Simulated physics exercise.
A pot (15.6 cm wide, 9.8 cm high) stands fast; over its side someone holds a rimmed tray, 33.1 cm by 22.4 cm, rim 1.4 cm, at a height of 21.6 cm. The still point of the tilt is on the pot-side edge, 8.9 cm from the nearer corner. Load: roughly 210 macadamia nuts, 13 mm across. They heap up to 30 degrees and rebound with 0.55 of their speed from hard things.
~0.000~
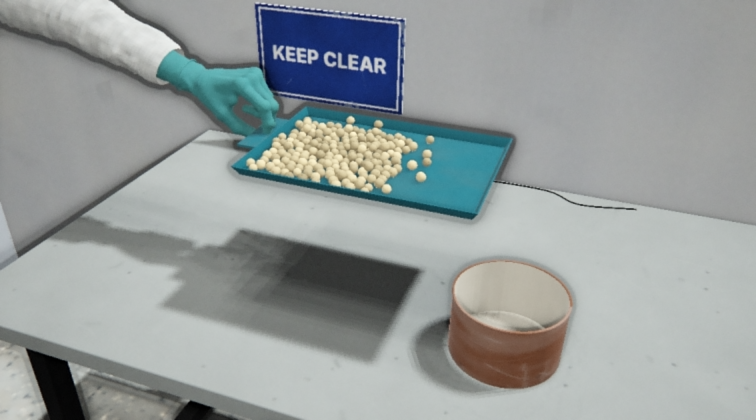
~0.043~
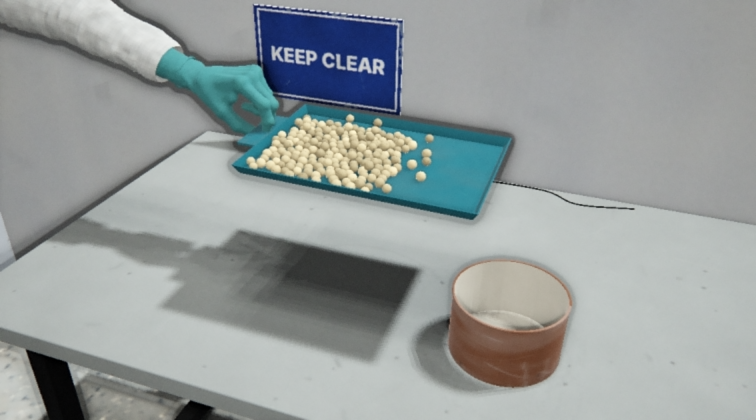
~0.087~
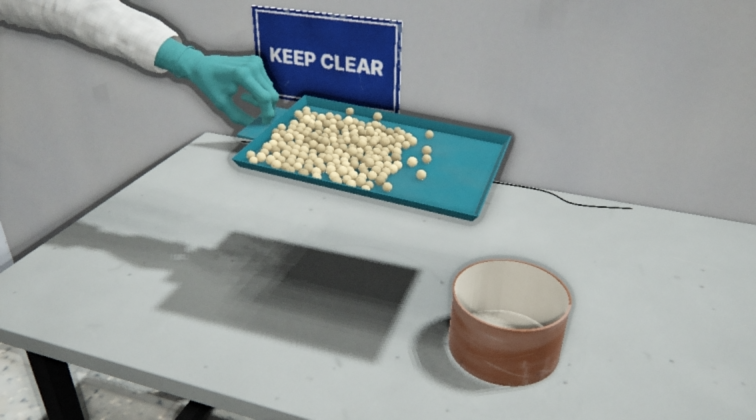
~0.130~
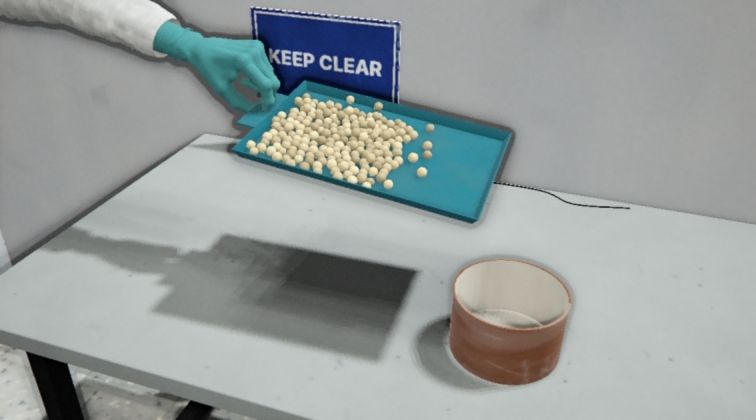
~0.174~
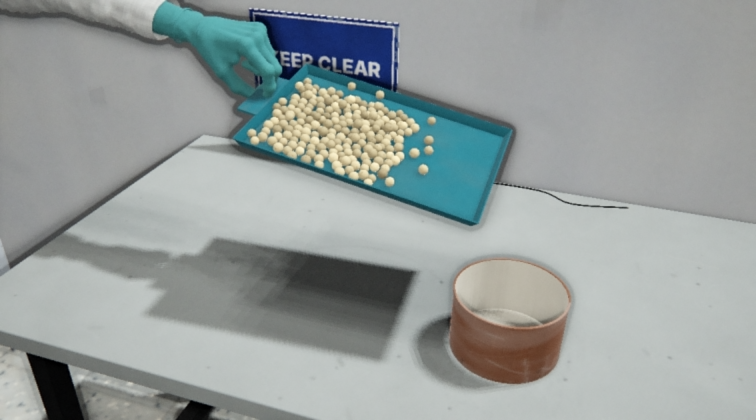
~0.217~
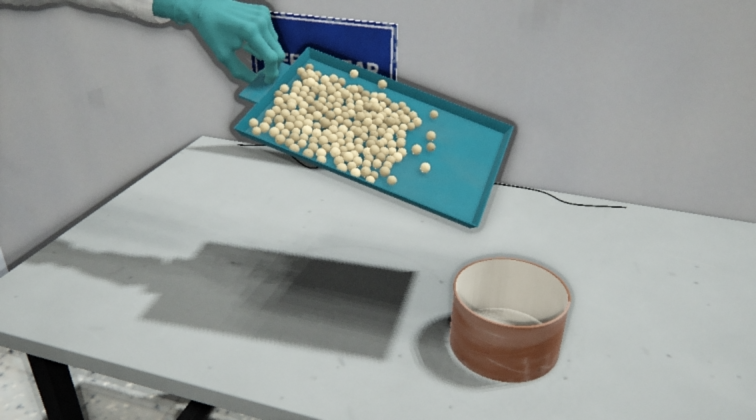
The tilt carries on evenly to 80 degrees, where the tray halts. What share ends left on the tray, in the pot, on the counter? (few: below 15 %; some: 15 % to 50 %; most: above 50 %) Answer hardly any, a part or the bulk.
Tray hardly any, pot the bulk, counter a part.
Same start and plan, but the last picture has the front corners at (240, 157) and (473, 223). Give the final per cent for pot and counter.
Pot 25, counter 75.
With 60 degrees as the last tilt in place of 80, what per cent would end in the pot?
It would be near 55 per cent.
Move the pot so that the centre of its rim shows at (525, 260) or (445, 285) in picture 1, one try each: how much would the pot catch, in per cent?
Some 5 and 40 per cent.
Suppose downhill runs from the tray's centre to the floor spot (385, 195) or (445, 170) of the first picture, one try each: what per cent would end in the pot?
About 20 and 15 per cent.
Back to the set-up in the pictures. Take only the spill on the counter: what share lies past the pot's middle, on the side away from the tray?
Some 70 per cent.
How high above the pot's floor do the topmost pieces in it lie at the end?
Roughly 3.5 cm.
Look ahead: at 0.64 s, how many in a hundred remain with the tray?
Roughly 65 per cent.
After 0.47 s, tilt 49 degrees; the tray holds 100 %, the pot 0 %.
Then, at 0.64 s, tilt 70 degrees; the tray holds 65 %, the pot 5 %.
Then, at 0.93 s, tilt 80 degrees; the tray holds 0 %, the pot 65 %.
By 1.9 s all is still; tray 0 %, pot 65 %, counter 35 %.
